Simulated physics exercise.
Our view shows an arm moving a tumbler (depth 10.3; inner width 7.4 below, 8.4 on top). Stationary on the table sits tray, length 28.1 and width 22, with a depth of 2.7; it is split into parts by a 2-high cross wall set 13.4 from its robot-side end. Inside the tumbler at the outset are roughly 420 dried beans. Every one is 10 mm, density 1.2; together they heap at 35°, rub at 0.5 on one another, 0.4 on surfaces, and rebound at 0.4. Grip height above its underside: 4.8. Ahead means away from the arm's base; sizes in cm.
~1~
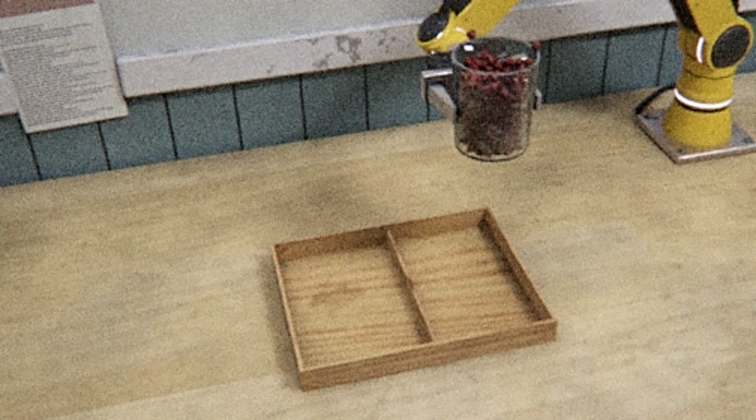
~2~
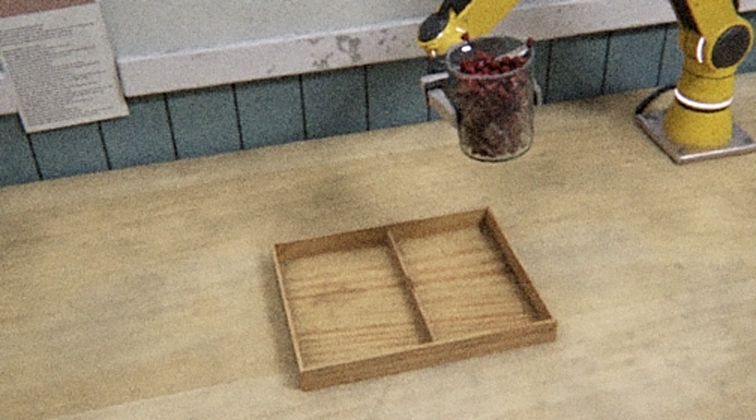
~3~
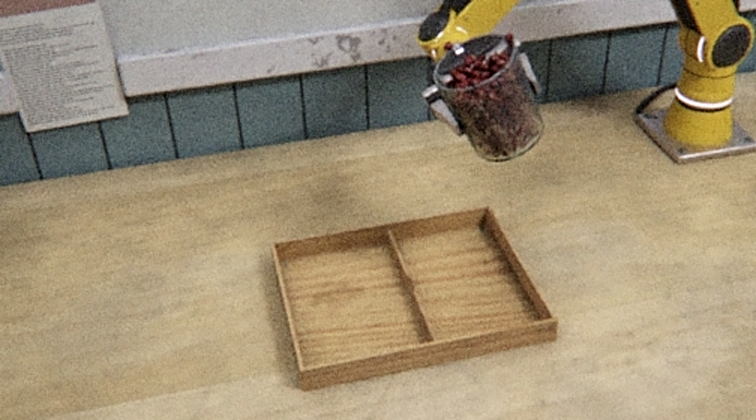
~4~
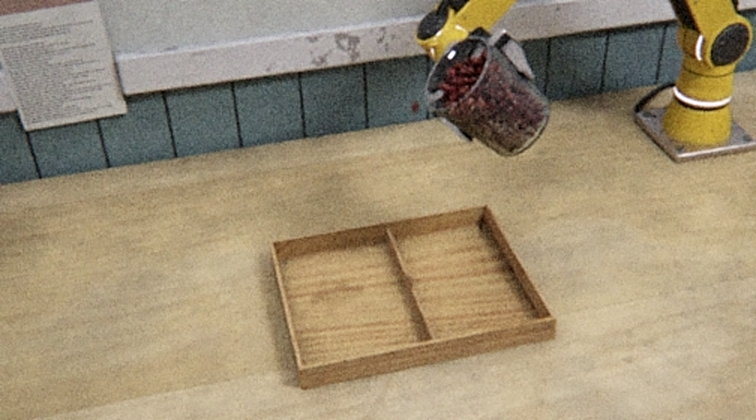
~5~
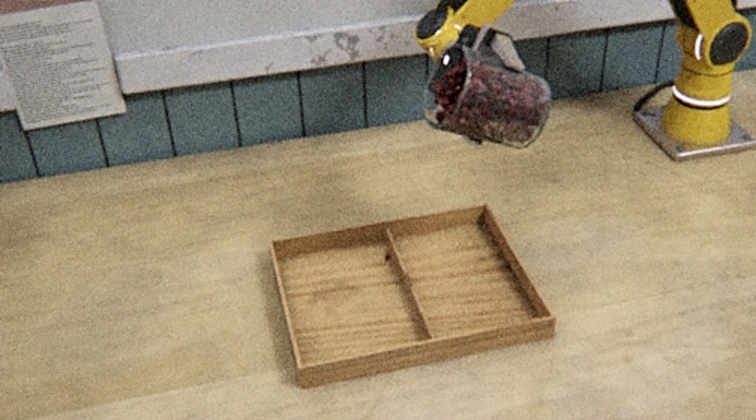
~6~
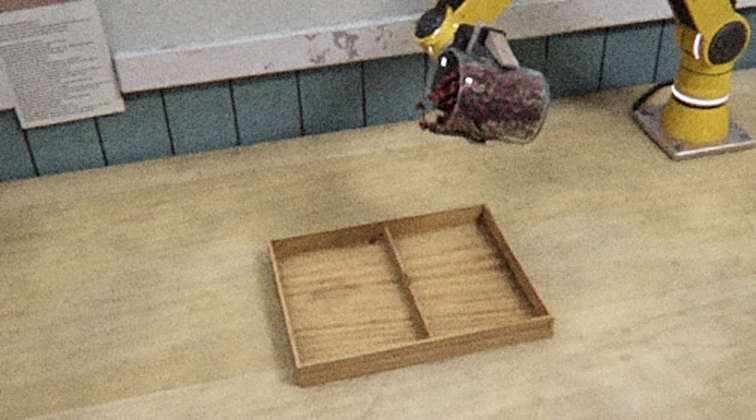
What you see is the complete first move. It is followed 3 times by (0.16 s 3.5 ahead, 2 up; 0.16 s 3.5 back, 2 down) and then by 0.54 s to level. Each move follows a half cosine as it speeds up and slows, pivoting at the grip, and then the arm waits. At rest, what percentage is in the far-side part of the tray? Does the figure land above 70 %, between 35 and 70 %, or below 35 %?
The figure lands below 35 %.
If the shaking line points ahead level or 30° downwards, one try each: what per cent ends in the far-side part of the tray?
First try some 20 %, second try some 10 %.
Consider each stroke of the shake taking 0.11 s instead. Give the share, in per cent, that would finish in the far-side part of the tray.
Roughly 60 in a hundred.
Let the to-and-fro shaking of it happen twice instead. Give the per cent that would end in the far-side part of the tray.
Then roughly 20 percent.
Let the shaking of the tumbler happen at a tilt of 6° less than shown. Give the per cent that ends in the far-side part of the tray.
Roughly 15 percent.
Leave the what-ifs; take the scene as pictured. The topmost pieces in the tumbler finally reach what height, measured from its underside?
I'd put it at close to 9.5 centimetres.
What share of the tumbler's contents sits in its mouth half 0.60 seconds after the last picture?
My estimate is near 50 per cent.
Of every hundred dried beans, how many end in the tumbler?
My estimate would be some 65 percent.
Then, 0.60 s later, tilted 70° forward, highest piece 27 above the table; 328 in the tumbler, 53 in the far-side part, 14 in the robot-side part, 1 on the table or floor, 28 in flight or on a rim.
Then, 1.20 s later, tilted 41° forward, highest piece 28 above the table; 286 in the tumbler, 103 in the far-side part, 33 in the robot-side part, 2 on the table or floor.
Then, 1.70 s later, level, highest piece 30 above the table; 286 in the tumbler, 104 in the far-side part, 32 in the robot-side part, 2 on the table or floor.
Then, 2.75 s later, level, highest piece 30 above the table; 286 in the tumbler, 104 in the far-side part, 32 in the robot-side part, 2 on the table or floor.
At rest, 286 in the tumbler, 104 in the far-side part, 32 in the robot-side part, 2 on the table or floor. That is 25 % in the far-side part of the tray.
